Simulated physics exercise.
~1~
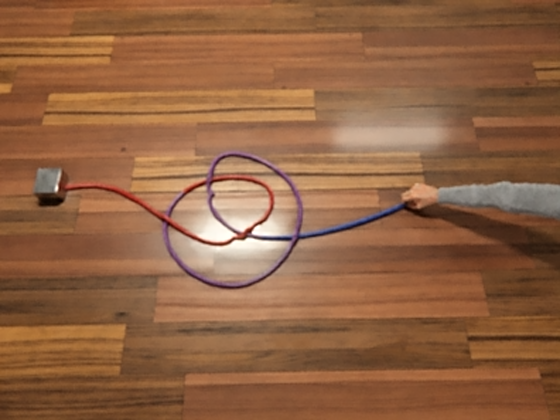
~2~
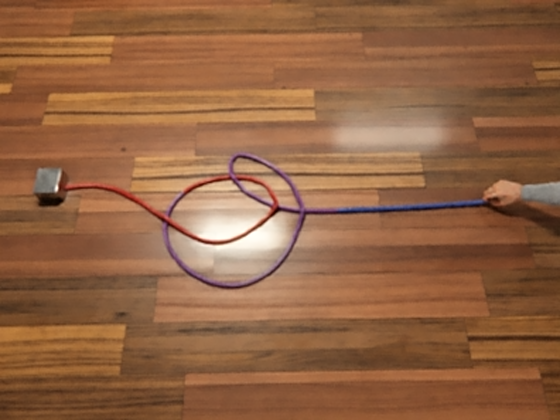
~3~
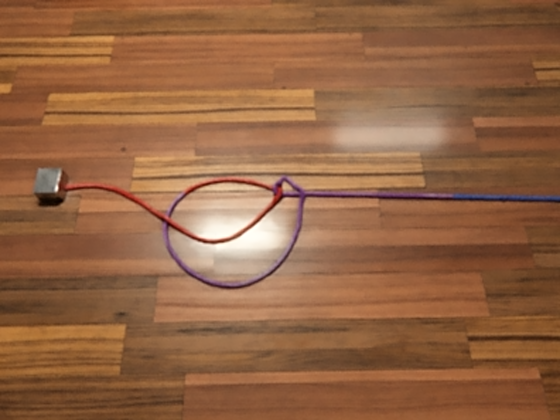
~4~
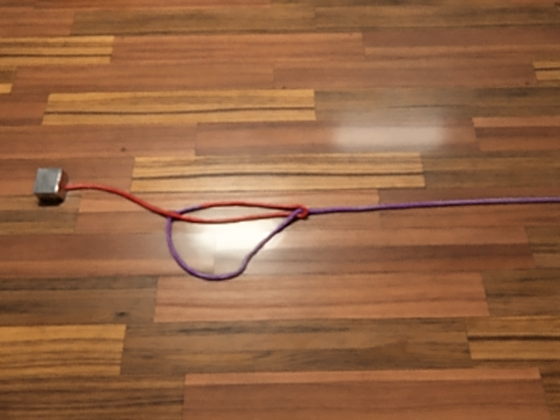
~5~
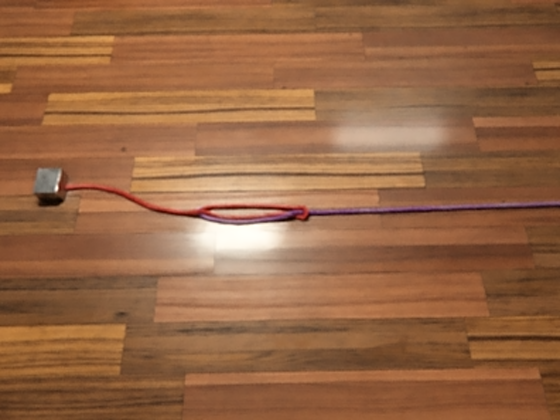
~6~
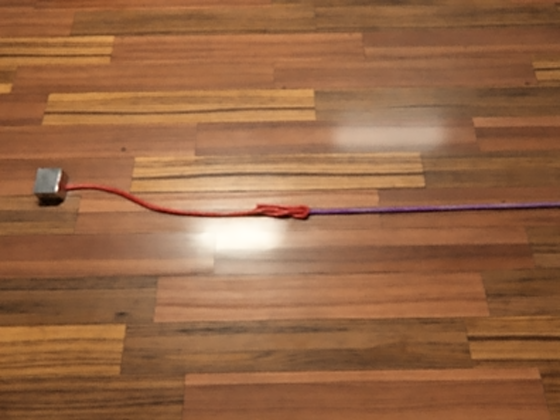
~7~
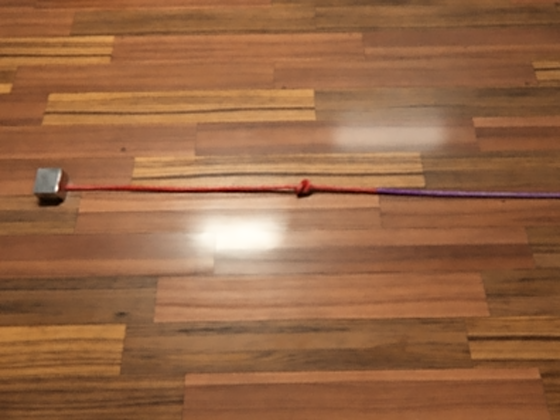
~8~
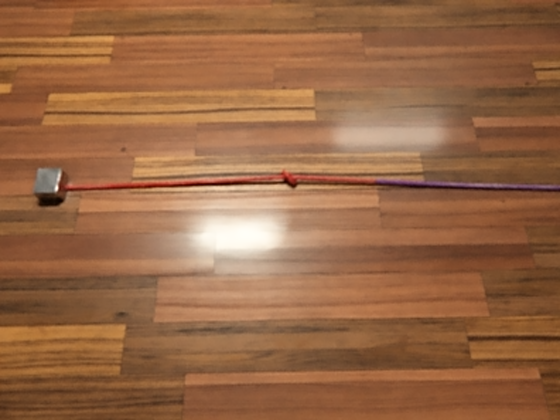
A rope coloured red, purple and blue lies in overlapping loops on a striped wooden floor, seen from above. Its red end is fixed to a small silvery block at the left, while a hand in a grey sleeve grips the blue end at the right. The hand pulls the rope rightward and leaves view, and the upper purple loop shrinks away. The remaining loops narrow and flatten into a slim red and purple tangle, which then draws together. Finally the rope stretches nearly straight from the block, with a small, tight red knot in it.
